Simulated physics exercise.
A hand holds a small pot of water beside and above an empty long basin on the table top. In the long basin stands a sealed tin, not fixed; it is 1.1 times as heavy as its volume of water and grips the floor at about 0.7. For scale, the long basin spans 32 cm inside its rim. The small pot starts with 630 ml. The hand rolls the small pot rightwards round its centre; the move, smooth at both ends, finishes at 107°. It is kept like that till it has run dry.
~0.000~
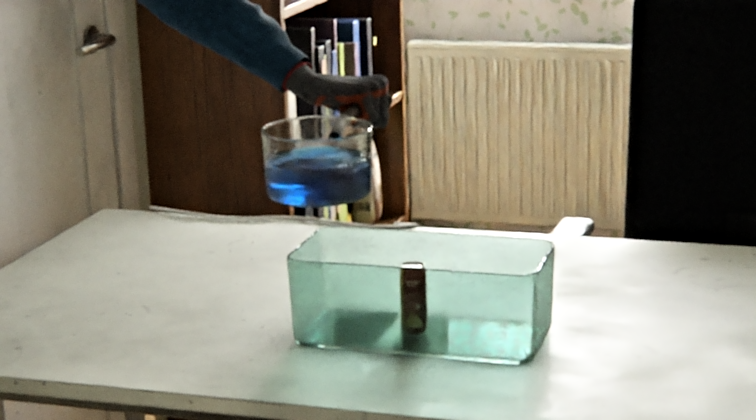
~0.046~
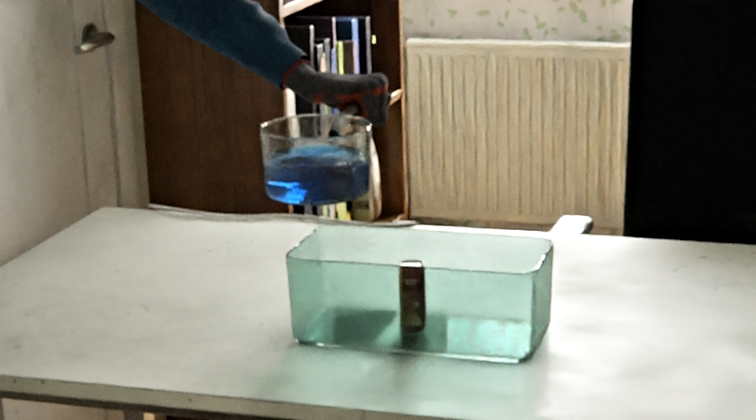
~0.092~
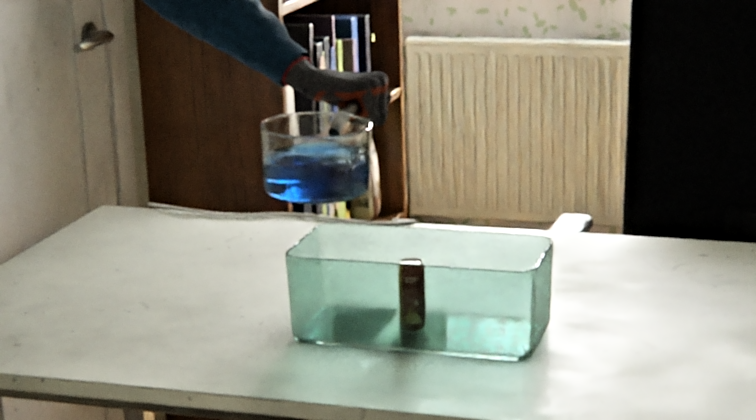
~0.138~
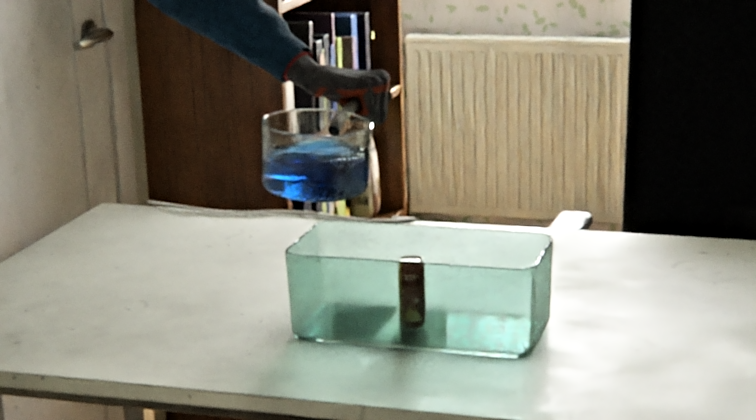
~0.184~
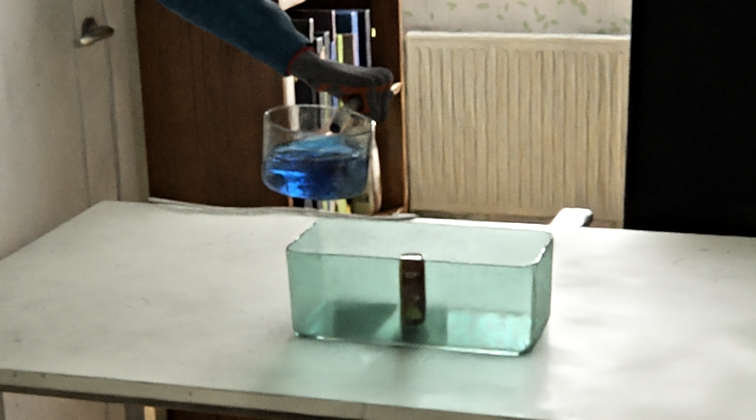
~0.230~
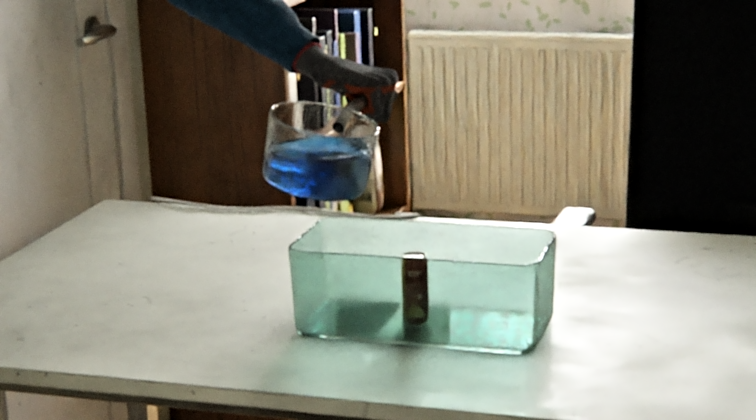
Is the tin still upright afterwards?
It remains upright.
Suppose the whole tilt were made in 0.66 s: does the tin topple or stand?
The tin keeps standing.
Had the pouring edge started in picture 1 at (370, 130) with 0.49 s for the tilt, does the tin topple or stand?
Then it goes over.
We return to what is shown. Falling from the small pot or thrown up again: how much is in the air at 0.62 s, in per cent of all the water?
Some 22 per cent.
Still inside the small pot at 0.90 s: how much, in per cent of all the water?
Near 18 in a hundred.
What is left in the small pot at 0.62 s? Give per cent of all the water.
Some 74 per cent.
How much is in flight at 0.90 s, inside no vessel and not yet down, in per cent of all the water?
About 10 per cent.
Then, 0.62 s in, the tilt is 71° and 75 per cent is still to pour; the tin stands where it began.
Then, 0.90 s in, the tilt is 103° and 18 per cent is still to pour; the tin stands where it began.
Then, 1.20 s in, the tilt is 107° and 1 per cent is still to pour; the tin stands 1 cm from where it began.
Then, 1.52 s in, the tilt is 107° and 0 per cent is still to pour; the tin stands 1 cm from where it began.
Finally, the tin stands 1 cm from where it began.
